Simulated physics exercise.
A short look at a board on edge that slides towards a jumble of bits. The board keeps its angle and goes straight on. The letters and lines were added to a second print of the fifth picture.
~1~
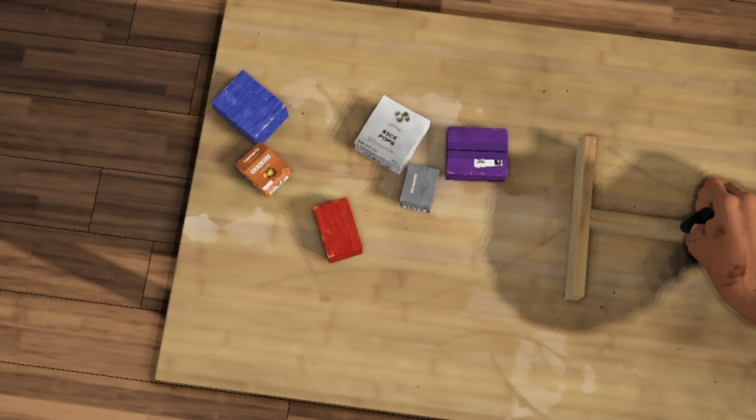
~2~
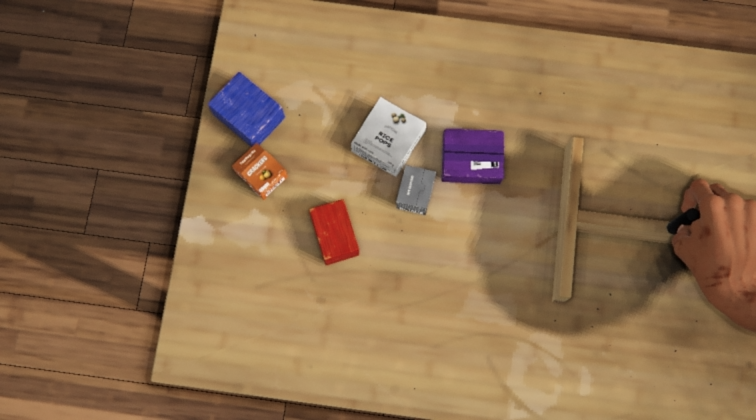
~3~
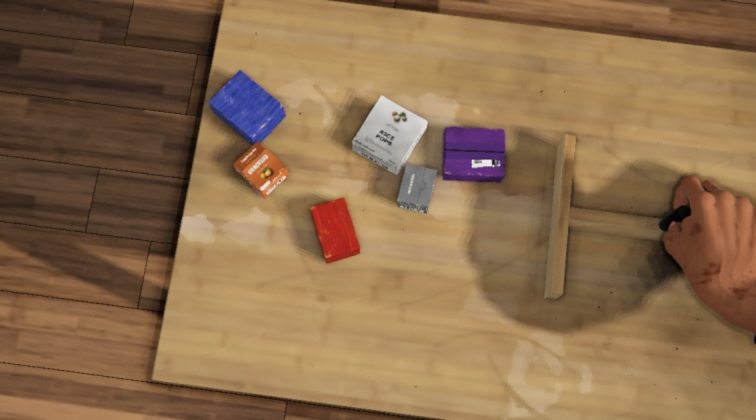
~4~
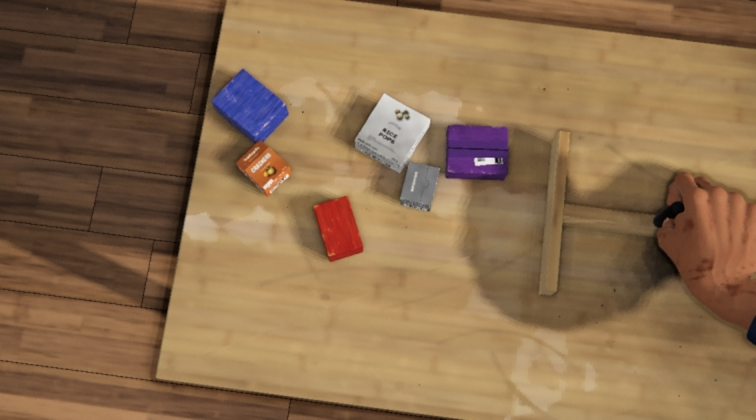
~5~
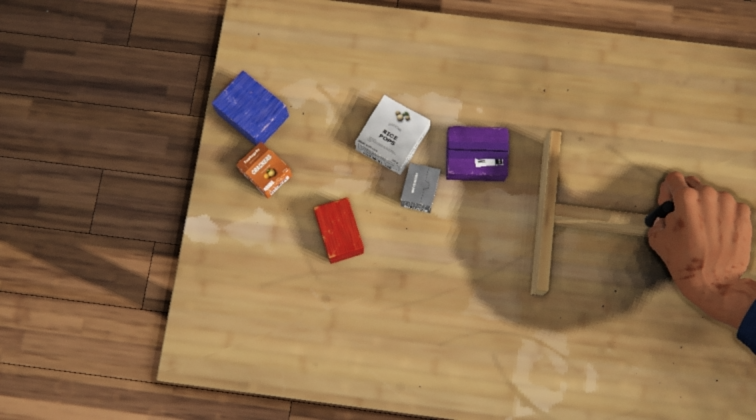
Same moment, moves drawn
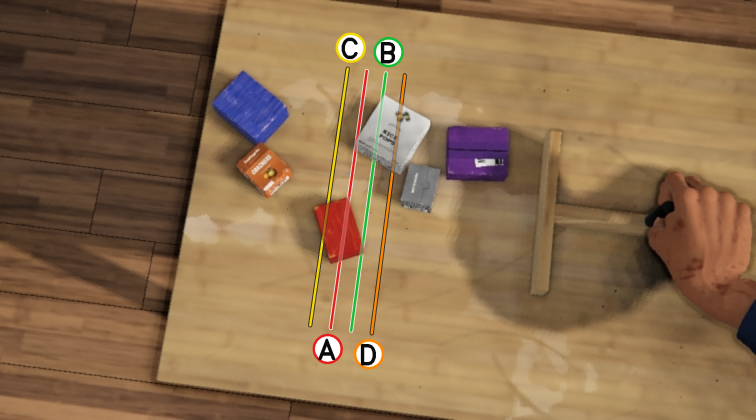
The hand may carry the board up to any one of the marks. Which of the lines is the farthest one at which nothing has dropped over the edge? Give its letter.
The farthest safe stop is A.
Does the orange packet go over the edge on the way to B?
No.
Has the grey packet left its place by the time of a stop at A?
Yes.
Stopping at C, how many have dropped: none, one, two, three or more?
In all, one.
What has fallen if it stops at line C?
The blue block goes over.
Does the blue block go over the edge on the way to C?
By then, yes.
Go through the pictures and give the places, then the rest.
The first frame shows red block (338, 231); blue block (251, 109); grey packet (419, 188).
The second frame shows board (572, 215); white packet (388, 137).
The third frame shows board (564, 212); orange packet (261, 170).
The fourth frame shows board (558, 209); blue block (251, 108).
The fifth frame shows board (550, 209); white packet (392, 135); purple box (477, 154); orange packet (265, 170).
On the marked copy, A at (349, 195); B at (369, 197); C at (330, 192); D at (389, 200).
Taking A. A third of the way, board (478, 200); white packet (382, 137); purple box (445, 149).
Two thirds of the way, board (407, 191); white packet (321, 131); purple box (378, 141).
When it is over, board (354, 185); blue block (209, 109); orange packet (258, 173); nothing has fallen.
As for the rest, B is safe but short; C drops the blue block; D is safe but short.
